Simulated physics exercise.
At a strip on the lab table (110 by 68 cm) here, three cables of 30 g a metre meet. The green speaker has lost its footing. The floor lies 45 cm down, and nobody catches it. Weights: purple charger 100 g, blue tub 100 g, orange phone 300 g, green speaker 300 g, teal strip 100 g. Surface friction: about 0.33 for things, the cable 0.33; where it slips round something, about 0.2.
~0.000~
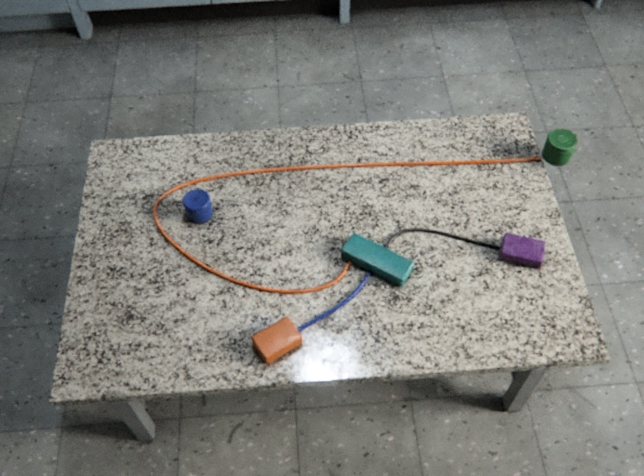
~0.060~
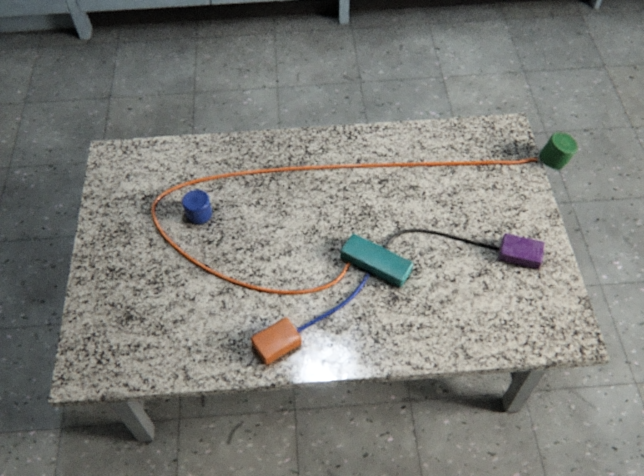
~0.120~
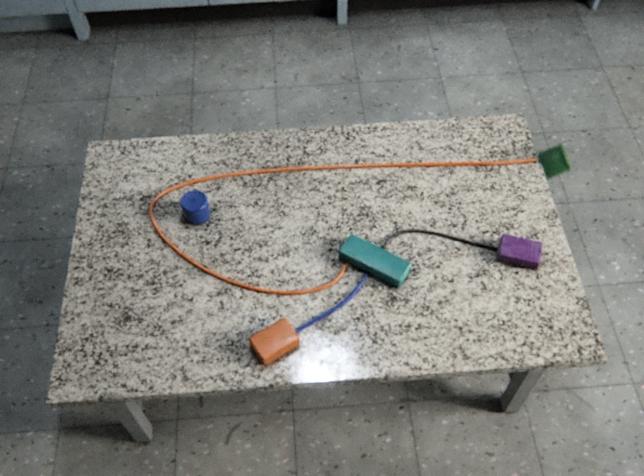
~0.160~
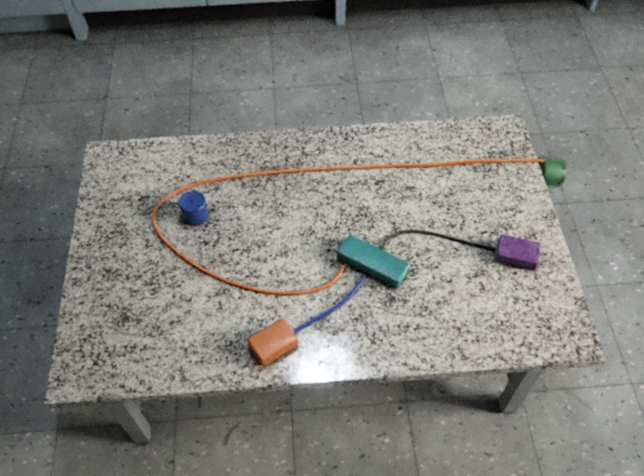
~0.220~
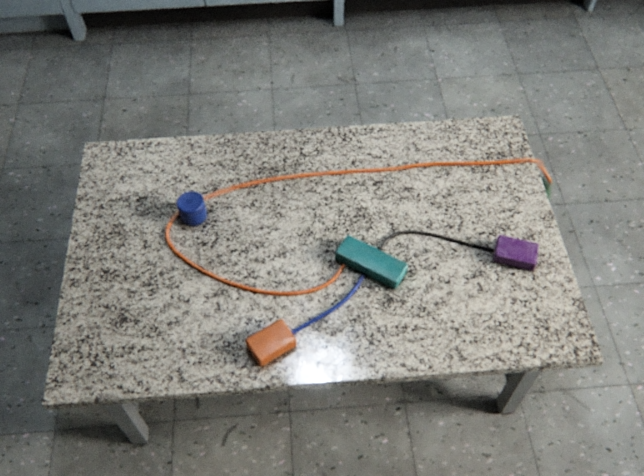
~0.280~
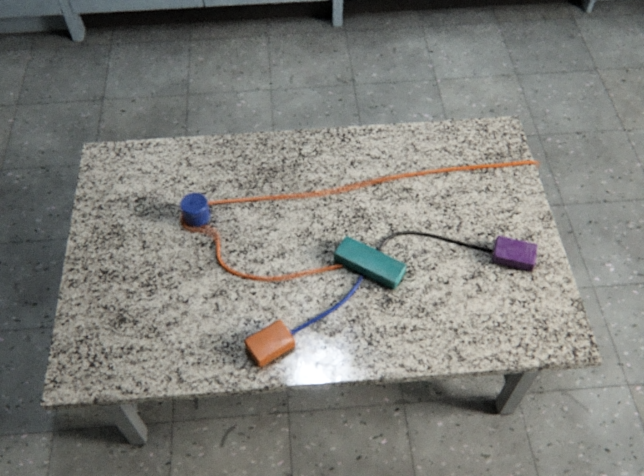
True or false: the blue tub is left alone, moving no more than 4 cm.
False; the blue tub is displaced.
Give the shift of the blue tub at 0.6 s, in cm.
28 cm.
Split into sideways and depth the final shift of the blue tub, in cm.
Approx. 39 cm rightwards, 4 cm closer.
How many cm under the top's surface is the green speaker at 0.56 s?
40 cm or so.
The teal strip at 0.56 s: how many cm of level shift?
Going by the pictures, around 2 cm.
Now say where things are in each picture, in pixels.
Shows, blue tub (196, 199); orange cable runs through (296, 292) (175, 245) (220, 176) (347, 166) (474, 162), in the first picture.
Shows, green speaker (562, 142); orange cable runs through (295, 292) (218, 177) (471, 163), in the second picture.
Shows, green speaker (555, 162); orange cable runs through (293, 293) (215, 177) (469, 164), in the third picture.
Shows, green speaker (549, 172); orange cable runs through (292, 293) (225, 178) (478, 161), in the fourth picture.
Shows, green speaker (536, 193); orange cable runs through (289, 294) (260, 181) (513, 162), in the fifth picture.
Shows, blue tub (194, 203); orange cable runs through (277, 279) (302, 196) (426, 172), in the sixth picture.
By 0.6 s, the strip's end of the orange cable at (337, 249); blue tub 27 cm off its start, green speaker over the edge, teal strip 2 cm off its start.
By 0.8 s, the strip's end of the orange cable at (340, 246); blue tub 39 cm off its start, green speaker over the edge, teal strip 2 cm off its start.
By 1.1 s, the strip's end of the orange cable at (340, 246); blue tub 39 cm off its start at (364, 206), green speaker over the edge, teal strip 2 cm off its start at (361, 253).
By 1.4 s, the strip's end of the orange cable at (340, 246); blue tub 39 cm off its start, green speaker over the edge, teal strip 2 cm off its start.
By 2.6 s, the strip's end of the orange cable at (340, 246); blue tub 39 cm off its start at (364, 206), green speaker over the edge, teal strip 2 cm off its start at (361, 253).
